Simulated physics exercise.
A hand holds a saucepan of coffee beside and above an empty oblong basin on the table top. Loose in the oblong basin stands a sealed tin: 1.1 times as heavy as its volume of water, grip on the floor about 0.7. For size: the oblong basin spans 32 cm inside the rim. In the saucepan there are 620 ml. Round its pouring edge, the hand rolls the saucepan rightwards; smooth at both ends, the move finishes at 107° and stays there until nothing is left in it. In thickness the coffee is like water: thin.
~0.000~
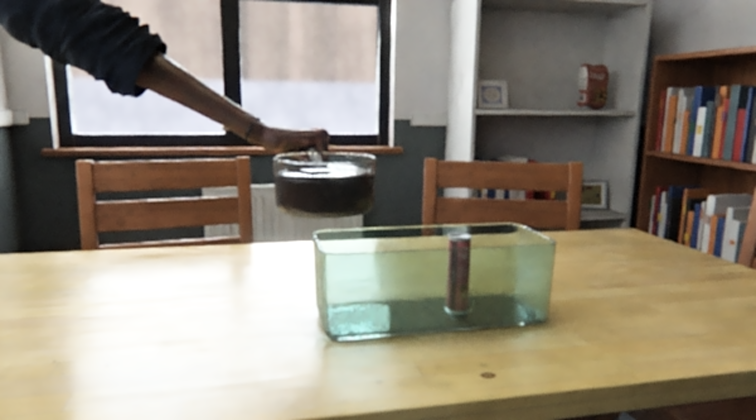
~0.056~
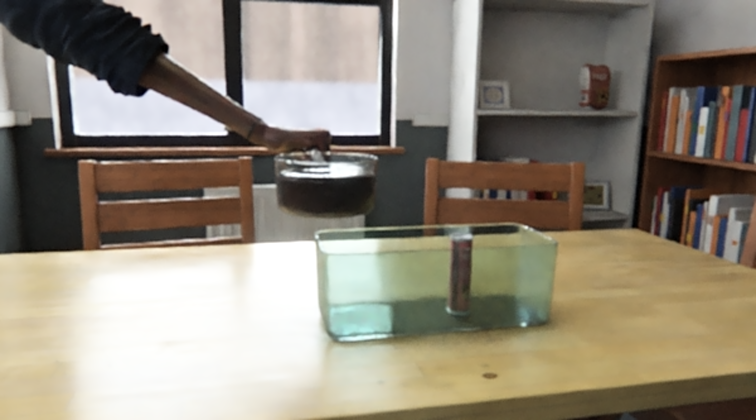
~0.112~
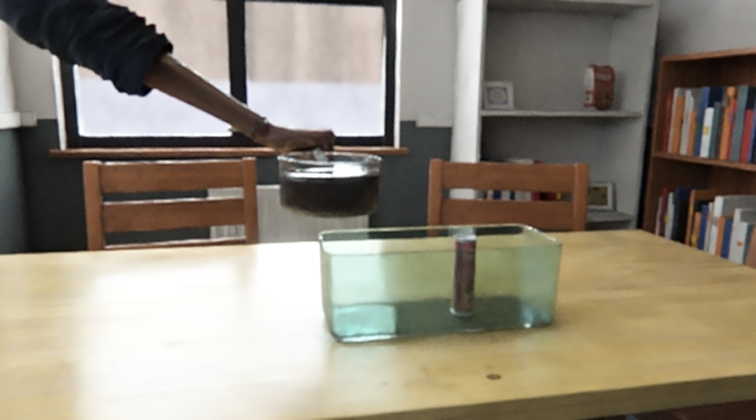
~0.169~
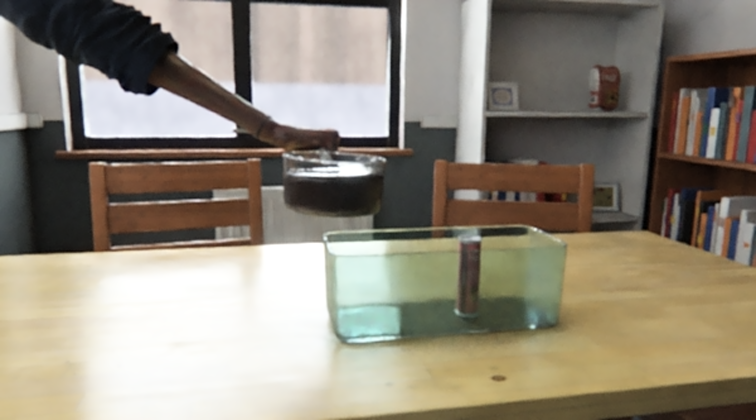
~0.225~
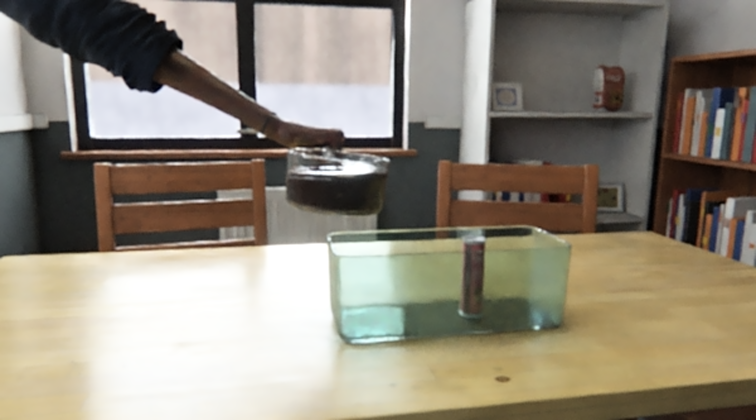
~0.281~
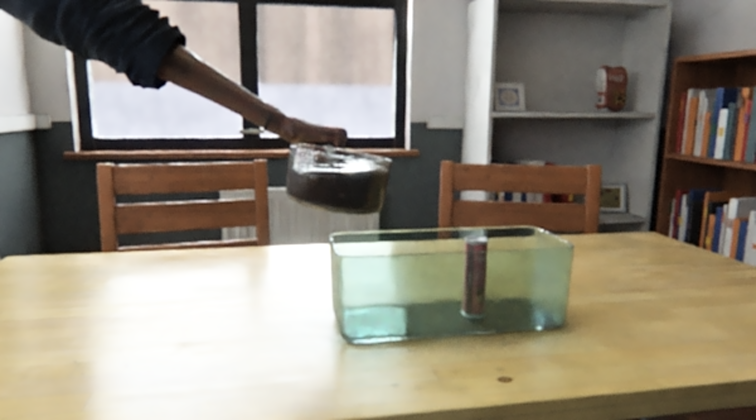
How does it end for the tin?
The tin stays on its feet.
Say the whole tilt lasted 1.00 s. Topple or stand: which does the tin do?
In that case the tin overturns.
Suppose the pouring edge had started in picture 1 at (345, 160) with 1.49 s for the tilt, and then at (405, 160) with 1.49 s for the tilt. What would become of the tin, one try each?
Try 1: Still standing; try 2: Still standing.
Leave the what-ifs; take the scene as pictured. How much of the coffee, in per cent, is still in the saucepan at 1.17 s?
I'd say some 12 per cent remains.
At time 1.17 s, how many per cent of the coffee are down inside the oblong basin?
Looks like about 74 % of the whole amount.
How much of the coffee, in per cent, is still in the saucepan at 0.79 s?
Remaining: Near 66 % of the total.
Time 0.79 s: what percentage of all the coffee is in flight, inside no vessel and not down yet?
Near 26 per cent of it all.
After 0.79 s the tilt is 59° and 67 per cent is still to pour; the tin stands where it began.
After 1.17 s the tilt is 95° and 12 per cent is still to pour; the tin stands where it began.
After 1.56 s the tilt is 107° and 0 per cent is still to pour; the tin stands where it began.
After 1.99 s the tilt is 107° and 0 per cent is still to pour; the tin stands where it began.
In the end the tin stands where it began.
